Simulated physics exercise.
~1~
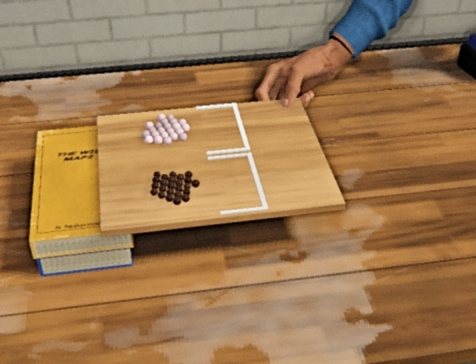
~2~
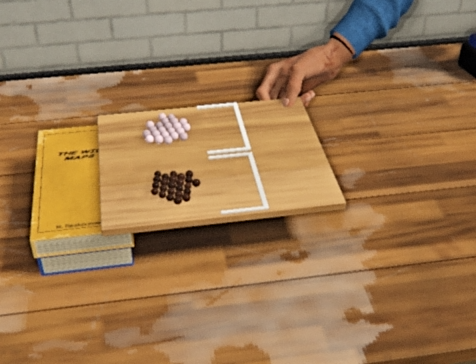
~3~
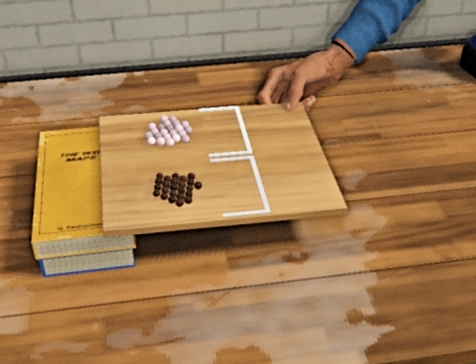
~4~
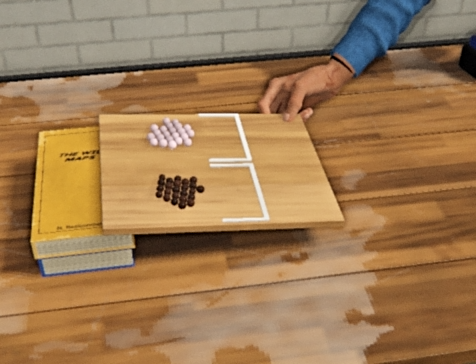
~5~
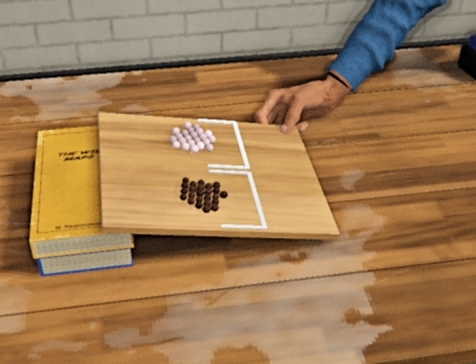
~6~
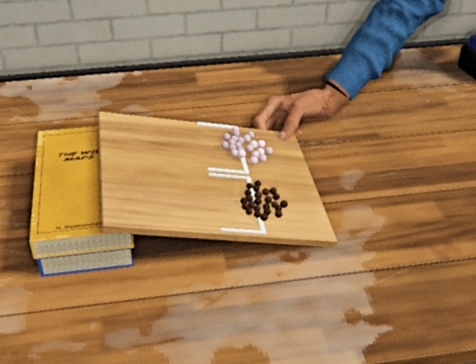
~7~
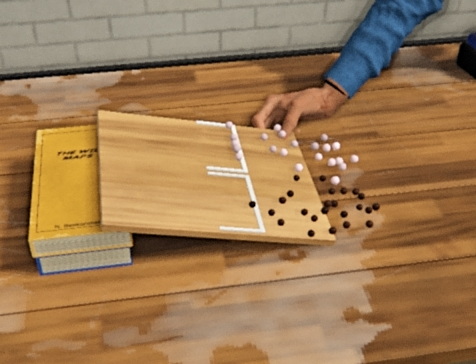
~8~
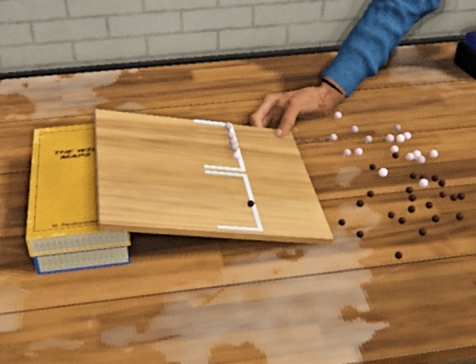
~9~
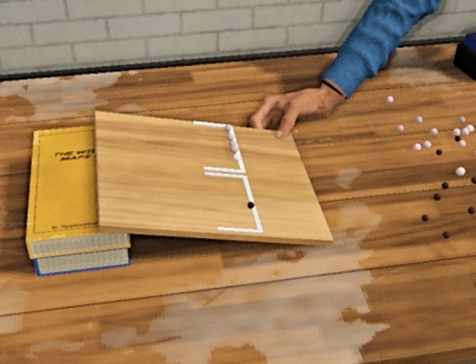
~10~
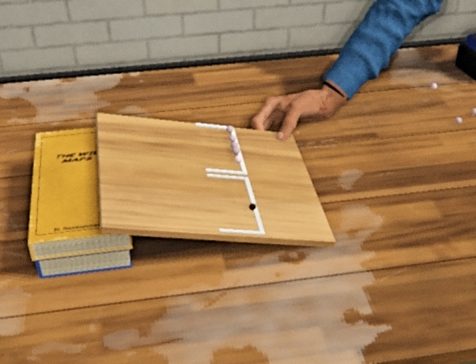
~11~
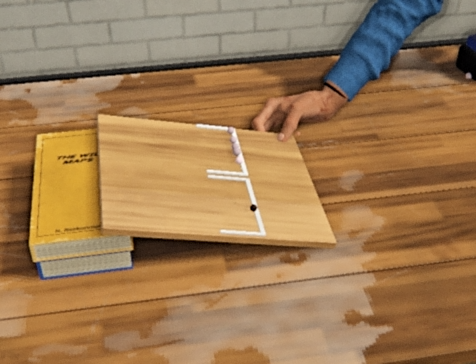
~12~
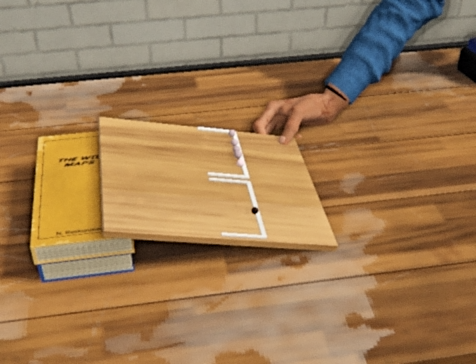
The footage shows a hand lowering one end of a wooden board propped on a yellow book, tilting it until pink and dark beads roll right, mostly passing over the white bars and off across the table, leaving only a few beads at the bars.
